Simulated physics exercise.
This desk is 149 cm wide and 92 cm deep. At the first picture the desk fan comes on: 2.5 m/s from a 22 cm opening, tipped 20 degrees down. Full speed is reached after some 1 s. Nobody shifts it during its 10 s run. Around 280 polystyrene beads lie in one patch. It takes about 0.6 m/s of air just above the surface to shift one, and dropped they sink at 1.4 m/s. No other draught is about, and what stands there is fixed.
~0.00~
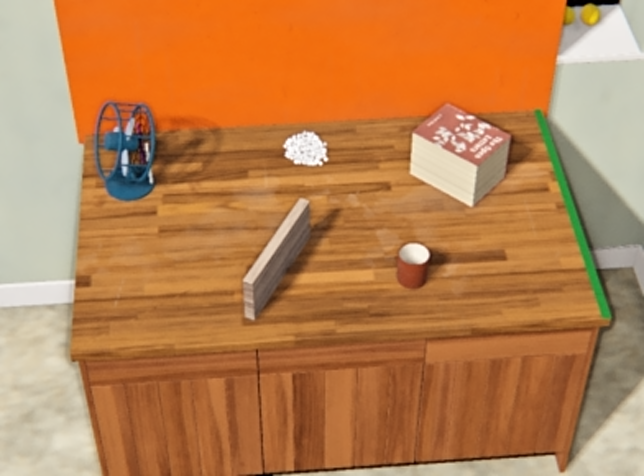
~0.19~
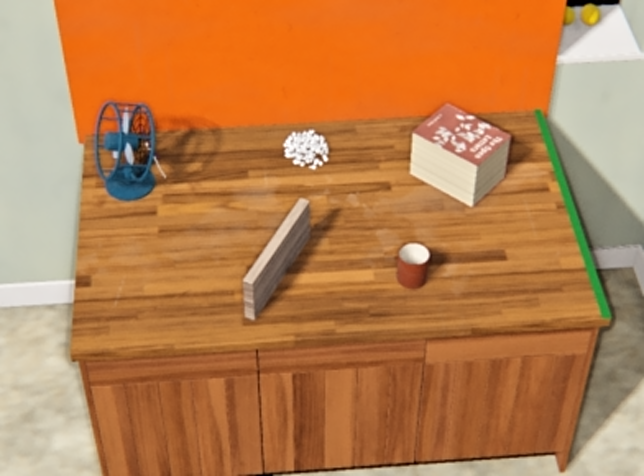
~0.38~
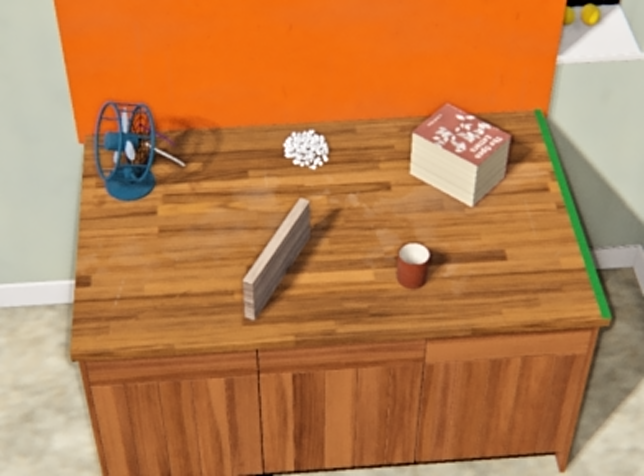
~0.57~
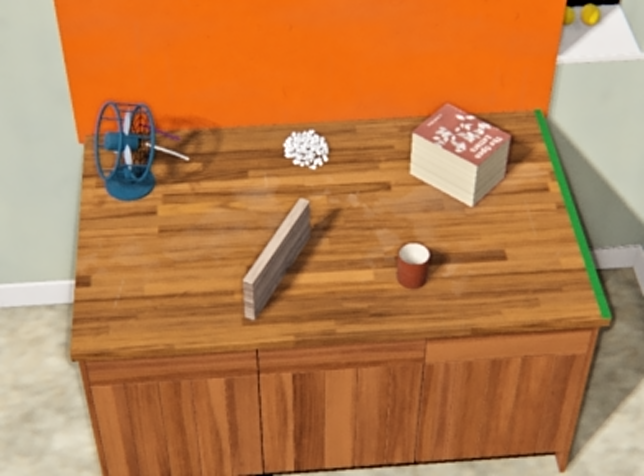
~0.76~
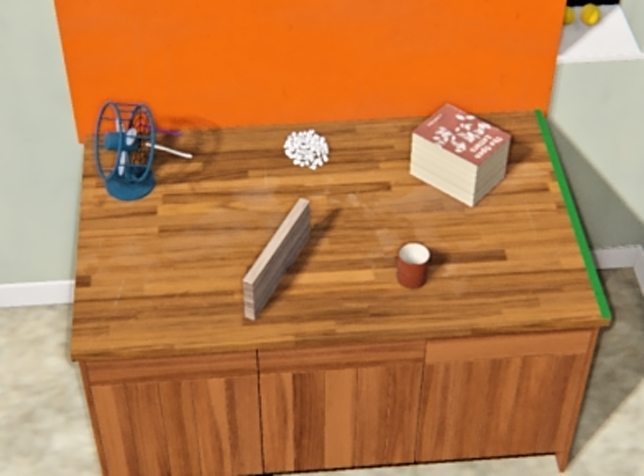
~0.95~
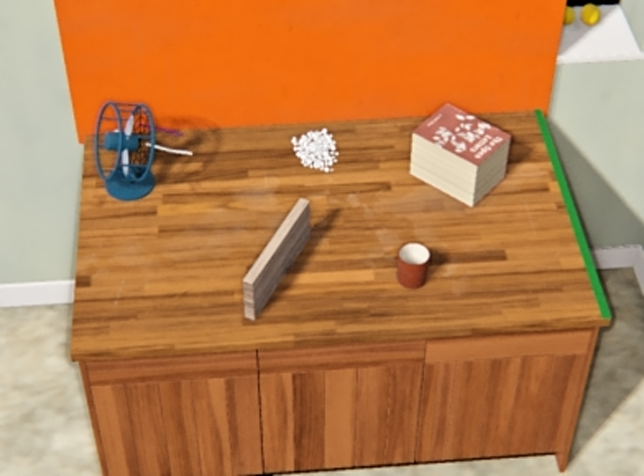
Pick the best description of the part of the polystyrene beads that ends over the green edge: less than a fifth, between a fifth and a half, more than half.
Of the polystyrene beads, above half end over the green edge.
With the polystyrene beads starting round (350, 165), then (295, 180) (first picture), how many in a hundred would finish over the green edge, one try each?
In turn about 80 %, 70 %.
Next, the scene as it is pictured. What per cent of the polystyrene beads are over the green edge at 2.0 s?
Some 60 per cent.
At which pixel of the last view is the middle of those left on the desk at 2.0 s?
Around (545, 253).
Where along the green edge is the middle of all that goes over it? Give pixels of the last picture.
At about (551, 138).
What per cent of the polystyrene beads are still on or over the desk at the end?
Near 5 %.
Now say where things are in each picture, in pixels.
In the first picture, the middle of the polystyrene beads is near (308, 150), none has stirred yet and the mouth of the desk fan is at (124, 142).
In the second picture, the middle of the polystyrene beads is near (308, 147), none has stirred yet and the green edge is centred on (573, 205).
In the third picture, the middle of the polystyrene beads is near (308, 147), none has stirred yet, the top of a book is at (462, 134) and the top of a board is at (277, 239).
In the fourth picture, the middle of the polystyrene beads is near (308, 147) and none has stirred yet.
In the fifth picture, the middle of the polystyrene beads is near (308, 148) and none has stirred yet.
In the sixth picture, the middle of the polystyrene beads is near (318, 149), the farthest in sight from the desk fan is at (331, 137) and about 70 % have left their places.
After 2.0 s, 48 % are on the move or not yet settled, 57 % are over the green edge; the middle of those still in play is near (543, 246).
After 3.2 s, 21 % are on the move or not yet settled, 80 % are over the green edge; the middle of those still in play is near (513, 285).
After 5.5 s, 8 % are on the move or not yet settled, 92 % are over the green edge.
After 10.0 s, at the end, 94 % are over the green edge.
